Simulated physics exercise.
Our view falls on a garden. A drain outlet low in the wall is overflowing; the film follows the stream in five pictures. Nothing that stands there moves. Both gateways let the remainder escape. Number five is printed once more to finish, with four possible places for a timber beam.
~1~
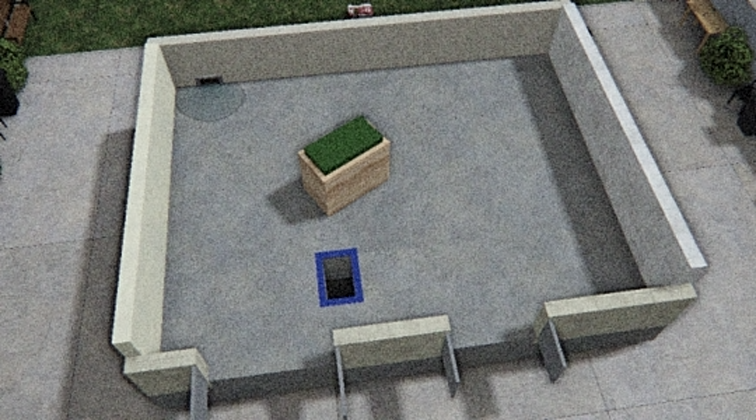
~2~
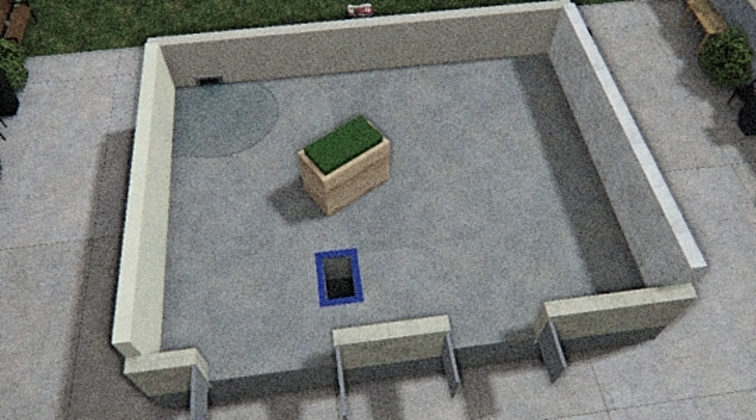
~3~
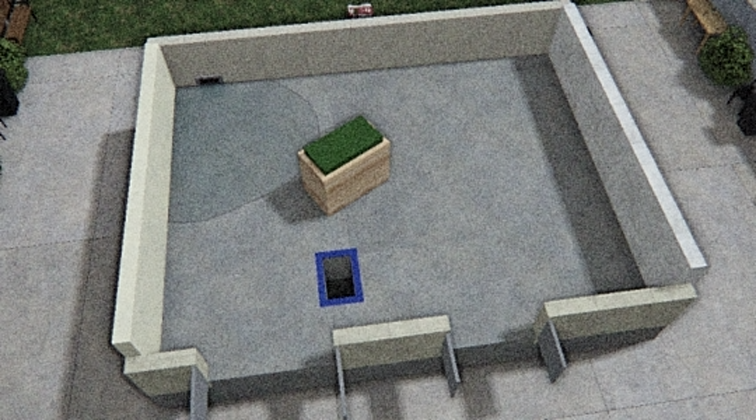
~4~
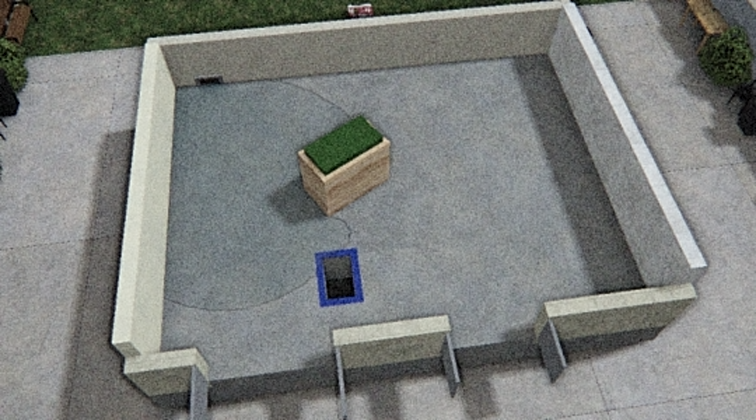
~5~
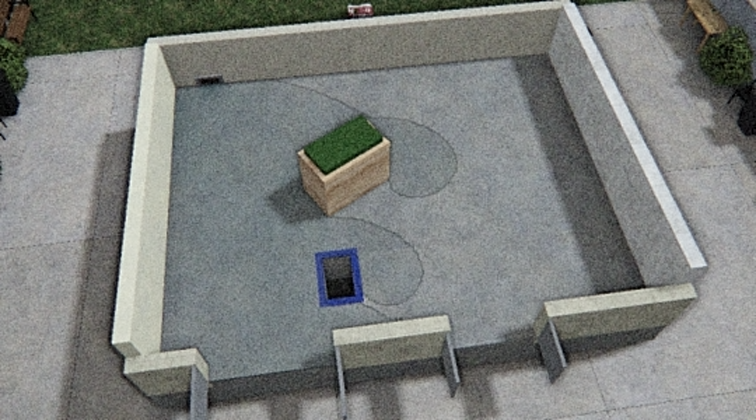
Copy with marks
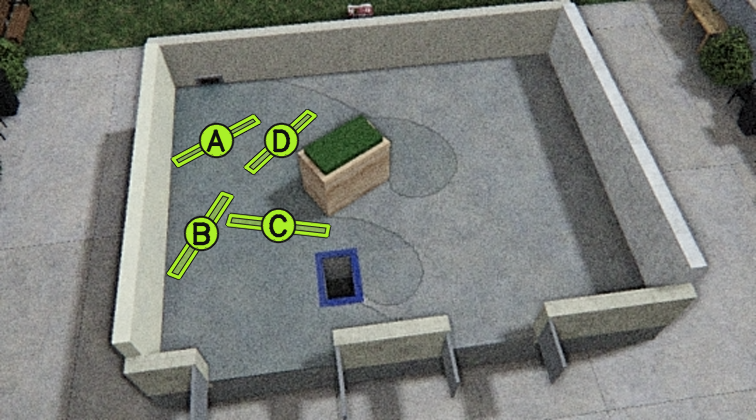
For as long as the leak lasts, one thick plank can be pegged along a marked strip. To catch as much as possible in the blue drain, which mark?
Best: B.
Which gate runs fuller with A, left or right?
More leaves on the right.
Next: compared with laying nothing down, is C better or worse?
Position C is worse.
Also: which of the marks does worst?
C.
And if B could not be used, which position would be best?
D it is.
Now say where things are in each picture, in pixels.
Outfall at (210, 80); blue drain at (339, 277); open gate at (488, 330); open gate at (273, 358); 2 % of the ground under water, visible out to (216, 115); blue drain still dry, in the first picture.
In the second picture, 7 % of the ground under water, visible out to (232, 151); blue drain still dry.
In the third picture, 16 % of the ground under water, visible out to (199, 216); blue drain still dry.
In the fourth picture, 30 % of the ground under water, visible out to (287, 290); blue drain still dry.
In the fifth picture, 44 % of the ground is wet; blue drain taking water.
In lime, A from (175, 162) to (256, 119); B from (173, 275) to (226, 195); C from (229, 219) to (327, 230); D from (249, 169) to (311, 113).
With A, about 8 % of the stream goes into the blue drain, about 86 % out by the gates.
With B, about 31 % of the stream goes into the blue drain, about 61 % out by the gates.
With C, about 4 % of the stream goes into the blue drain, about 89 % out by the gates.
With D, about 16 % of the stream goes into the blue drain, about 75 % out by the gates.
